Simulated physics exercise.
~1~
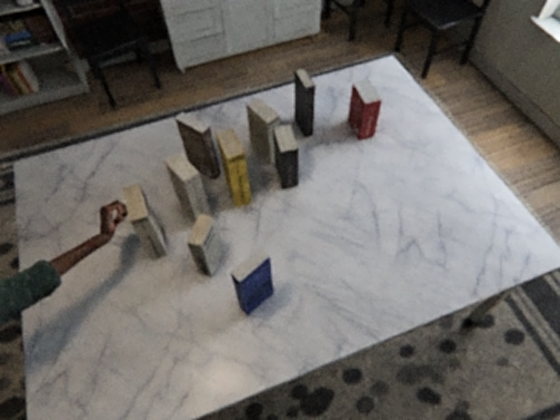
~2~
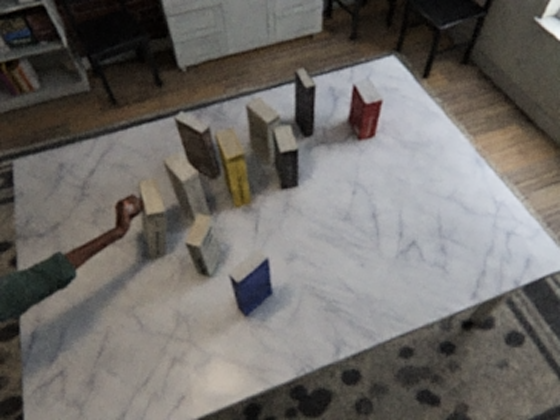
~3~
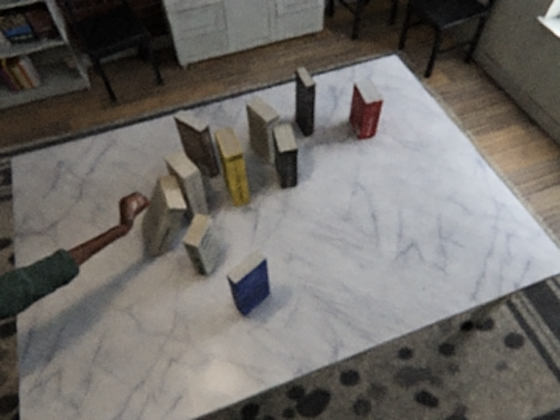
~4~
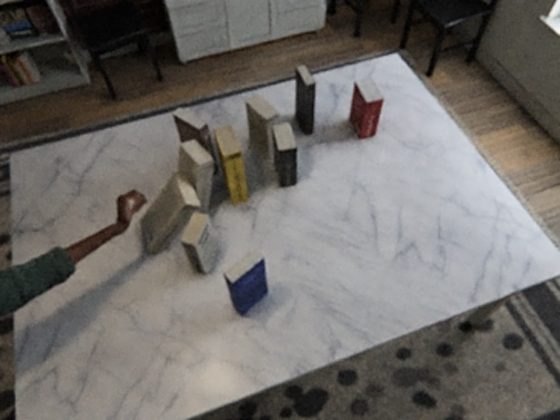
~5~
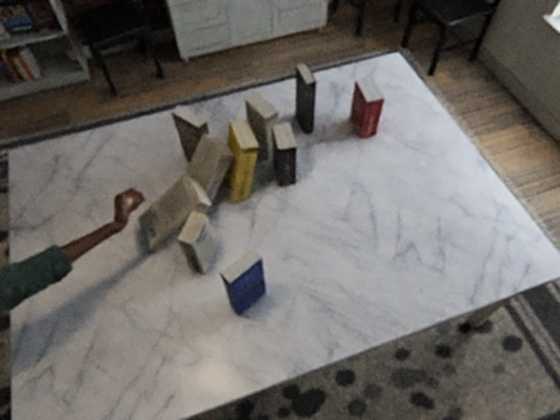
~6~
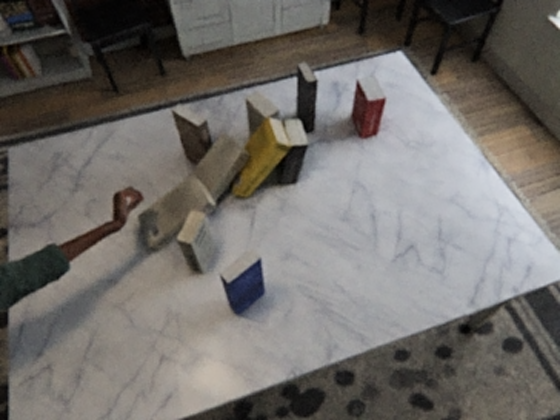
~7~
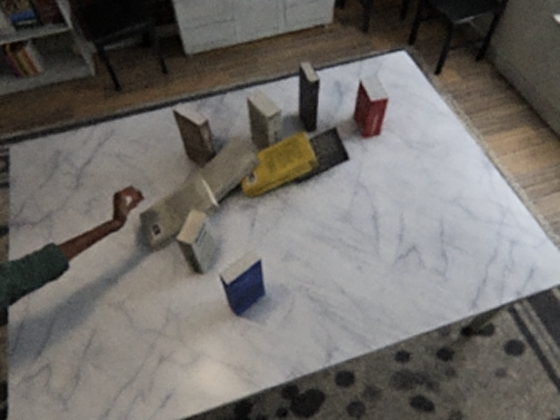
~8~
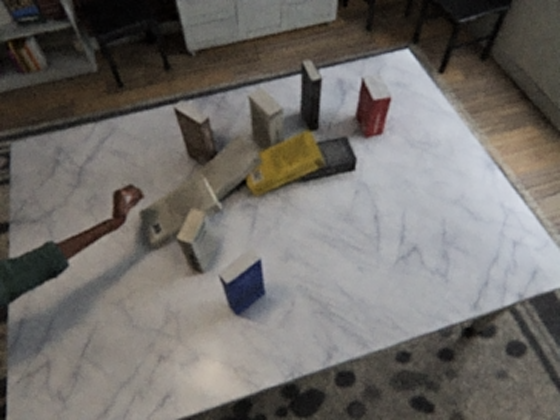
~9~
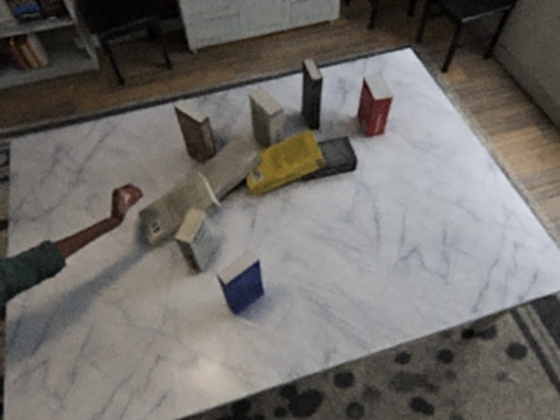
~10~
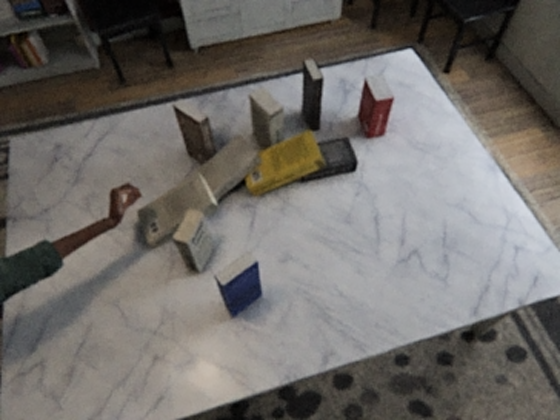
At the start, ten thick books stand at odd angles on a marble-patterned tabletop, and a hand in a dark green sleeve reaches in from the left to a pale book. The hand tips that book to the right, and it leans into the pale book beside it. That second book topples toward the yellow one, which tilts and knocks against a dark book. The yellow and dark books drop onto their sides, leaving four books down in an overlapping line. The hand hovers nearby while six books, including the red and blue ones, remain standing.
